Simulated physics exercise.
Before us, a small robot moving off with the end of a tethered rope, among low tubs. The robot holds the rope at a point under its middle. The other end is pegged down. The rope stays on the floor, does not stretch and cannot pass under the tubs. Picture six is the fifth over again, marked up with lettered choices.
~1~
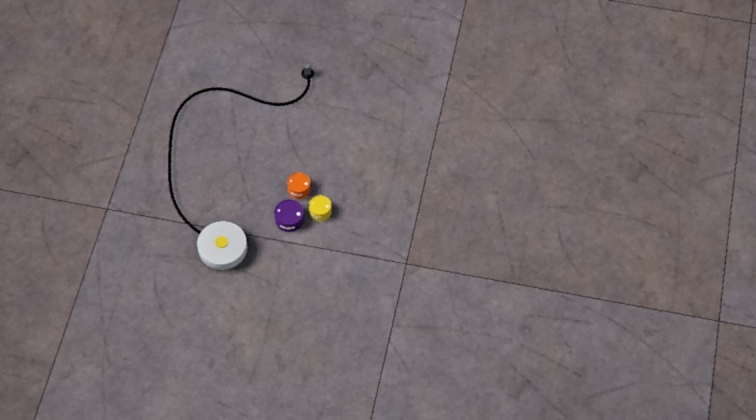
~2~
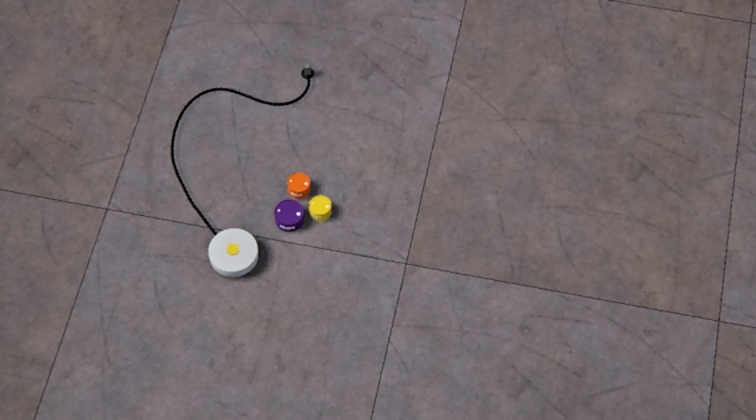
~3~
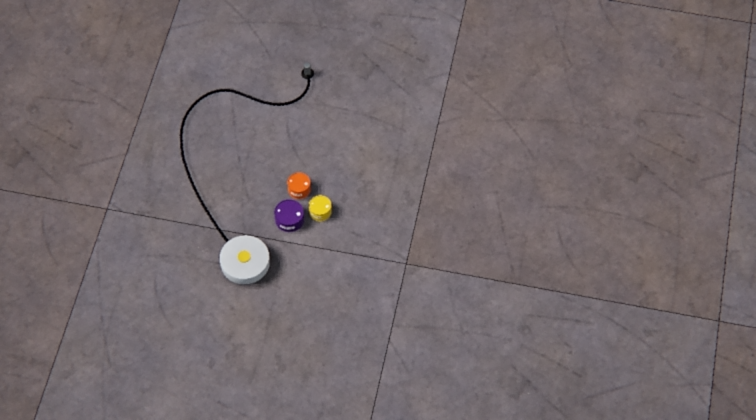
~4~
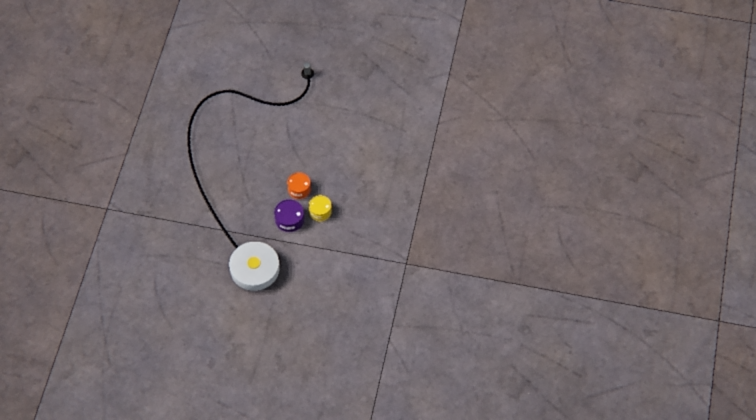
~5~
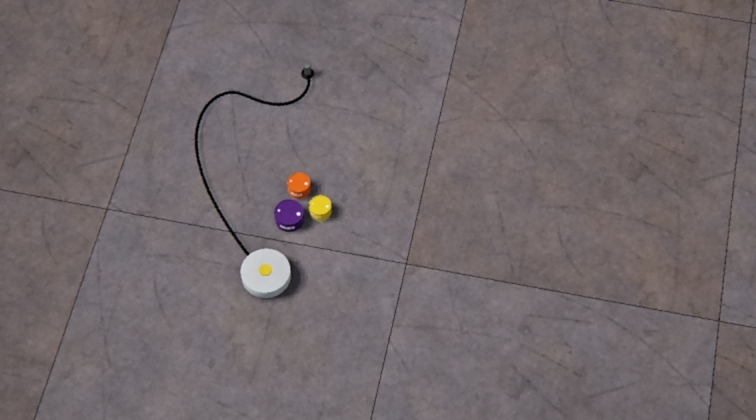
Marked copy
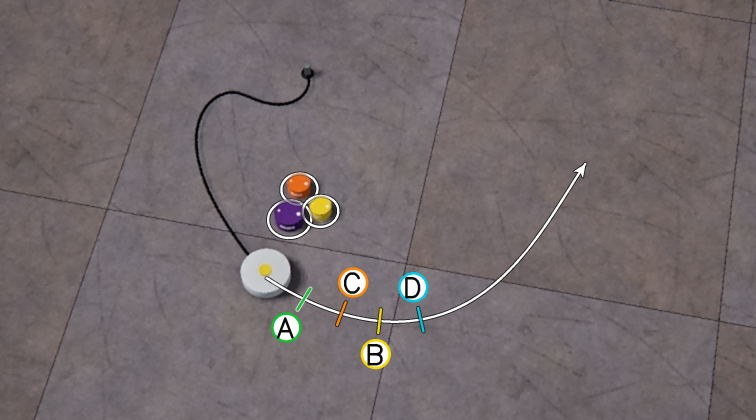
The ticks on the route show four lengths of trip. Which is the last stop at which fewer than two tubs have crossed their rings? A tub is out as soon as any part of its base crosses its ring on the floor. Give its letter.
Stop at D.
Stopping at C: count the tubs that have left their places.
The count is none.
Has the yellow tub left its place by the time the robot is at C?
No.
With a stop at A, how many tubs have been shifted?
By then, none.
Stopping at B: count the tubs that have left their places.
The count is none.
On the copy, A at (304, 299); B at (380, 321); C at (341, 314); D at (421, 320); the route from (267, 278) via (465, 305) to (586, 164).
On D. First, robot (315, 300).
Then, robot (371, 316).
Finally, robot (421, 316); none over the rings.
By contrast, A is within the limit but short; B is within the limit but short; C is within the limit but short.
